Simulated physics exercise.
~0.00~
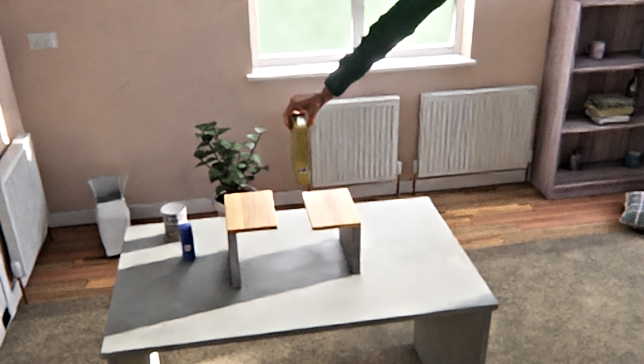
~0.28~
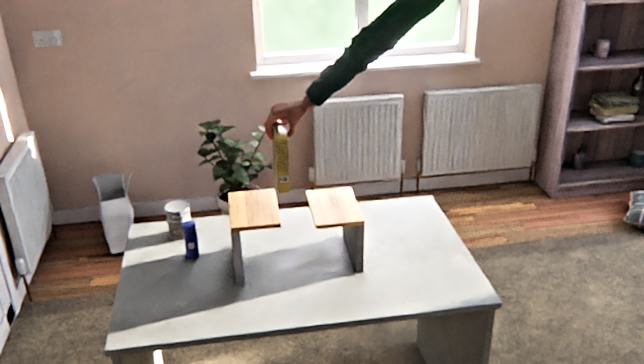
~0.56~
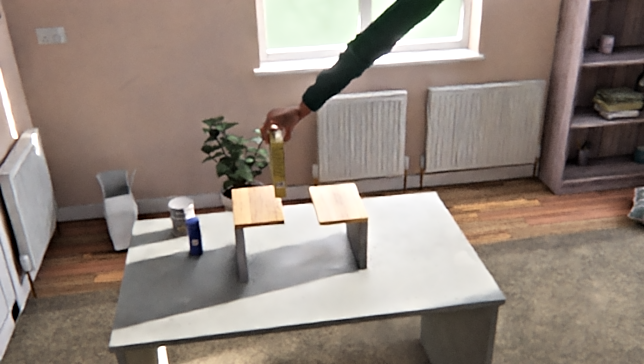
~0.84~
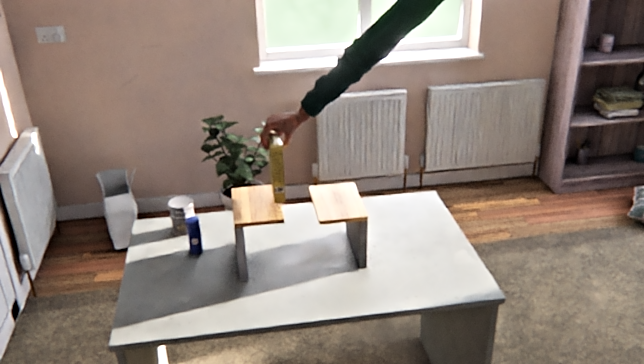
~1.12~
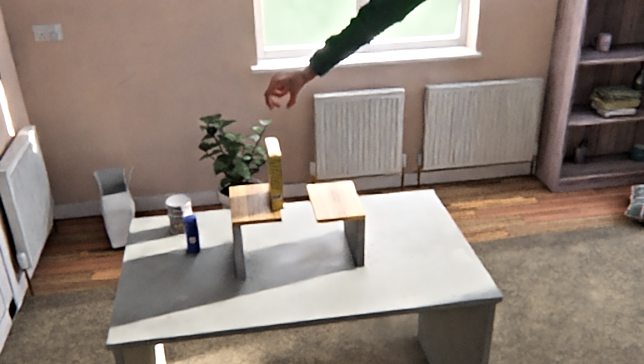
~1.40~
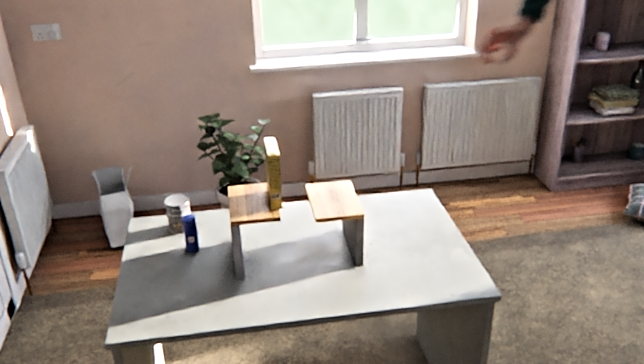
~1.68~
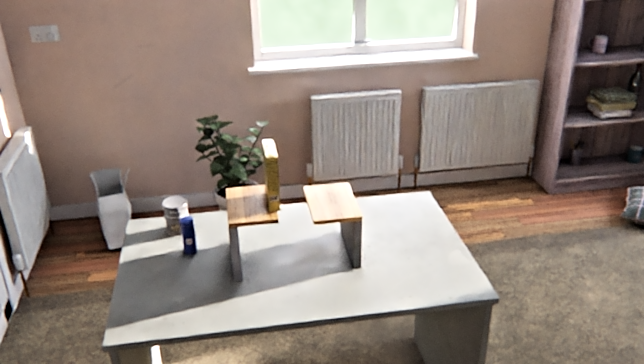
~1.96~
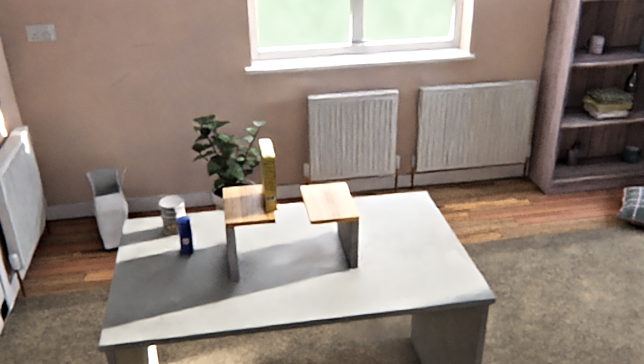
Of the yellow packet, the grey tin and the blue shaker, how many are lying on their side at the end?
None of them are lying on their side, as the yellow packet, the grey tin and the blue shaker all still stand upright.
